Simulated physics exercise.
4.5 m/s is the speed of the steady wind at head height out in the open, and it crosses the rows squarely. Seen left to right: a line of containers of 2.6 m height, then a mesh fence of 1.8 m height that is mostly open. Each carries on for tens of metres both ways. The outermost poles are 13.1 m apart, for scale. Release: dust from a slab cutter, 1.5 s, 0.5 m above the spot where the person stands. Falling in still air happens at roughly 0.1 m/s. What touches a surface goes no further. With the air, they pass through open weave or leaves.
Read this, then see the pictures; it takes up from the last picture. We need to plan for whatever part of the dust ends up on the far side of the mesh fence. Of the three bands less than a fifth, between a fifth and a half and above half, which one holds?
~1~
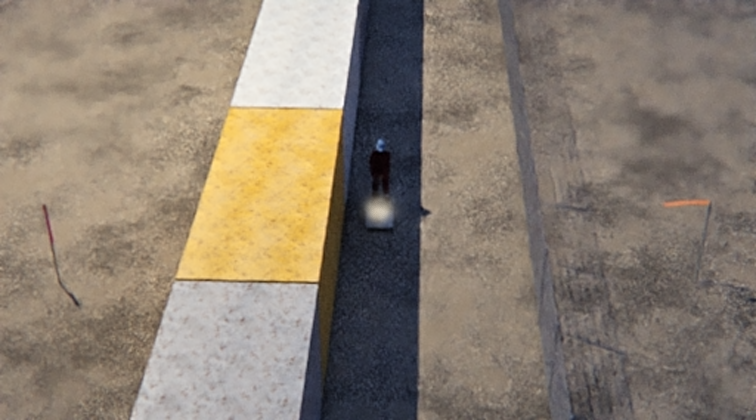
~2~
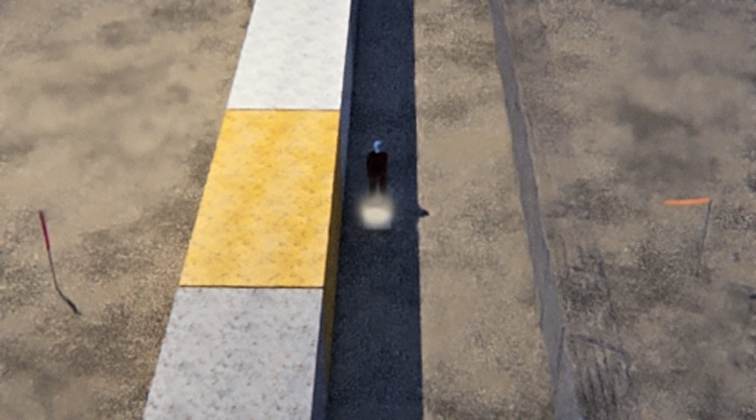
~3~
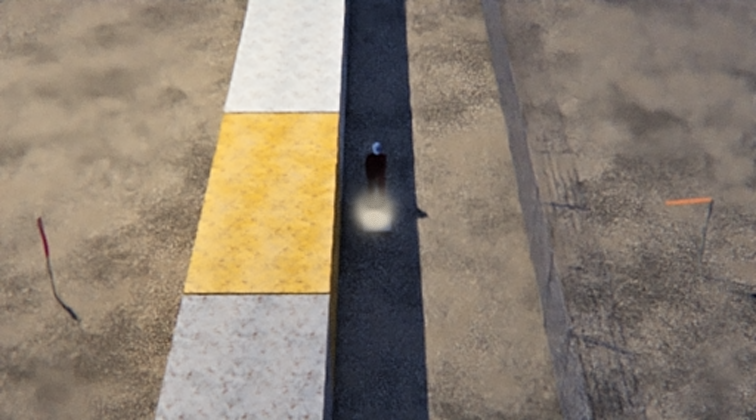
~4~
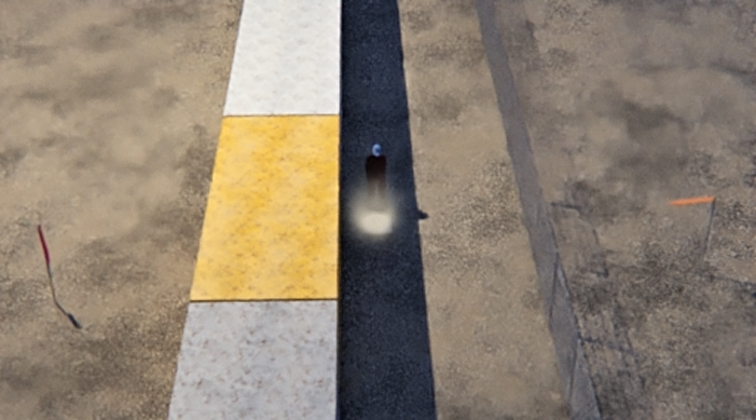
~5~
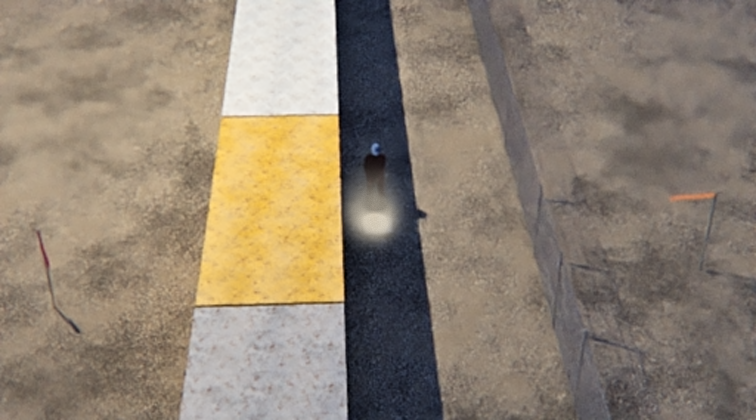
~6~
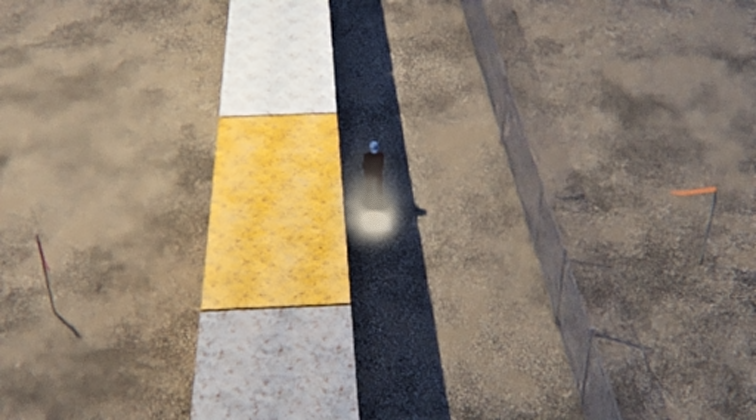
The band that holds is under a fifth.
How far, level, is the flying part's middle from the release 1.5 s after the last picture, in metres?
0.5 metres.
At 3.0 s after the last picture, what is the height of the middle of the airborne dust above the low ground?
Middle height: Approx. 1.4 m.
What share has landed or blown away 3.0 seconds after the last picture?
I reckon it's close to 35 percent.
Then, 1.5 s after the last picture, 0 % is beyond the mesh fence; 13 % has touched down or left; the middle of what still flies is 0.7 m above the low ground, near (363, 204).
Then, 3.0 s after the last picture, 0 % is beyond the mesh fence; 33 % has touched down or left; the middle of what still flies is 1.4 m above the low ground, near (348, 179).
Then, 6.9 s after the last picture, 0 % is beyond the mesh fence; 56 % has touched down or left.
Then, 19.0 s after the last picture, 0 % is beyond the mesh fence; 94 % has touched down or left.
Then, 44.0 s after the last picture, 0 % is beyond the mesh fence; 100 % has touched down or left.
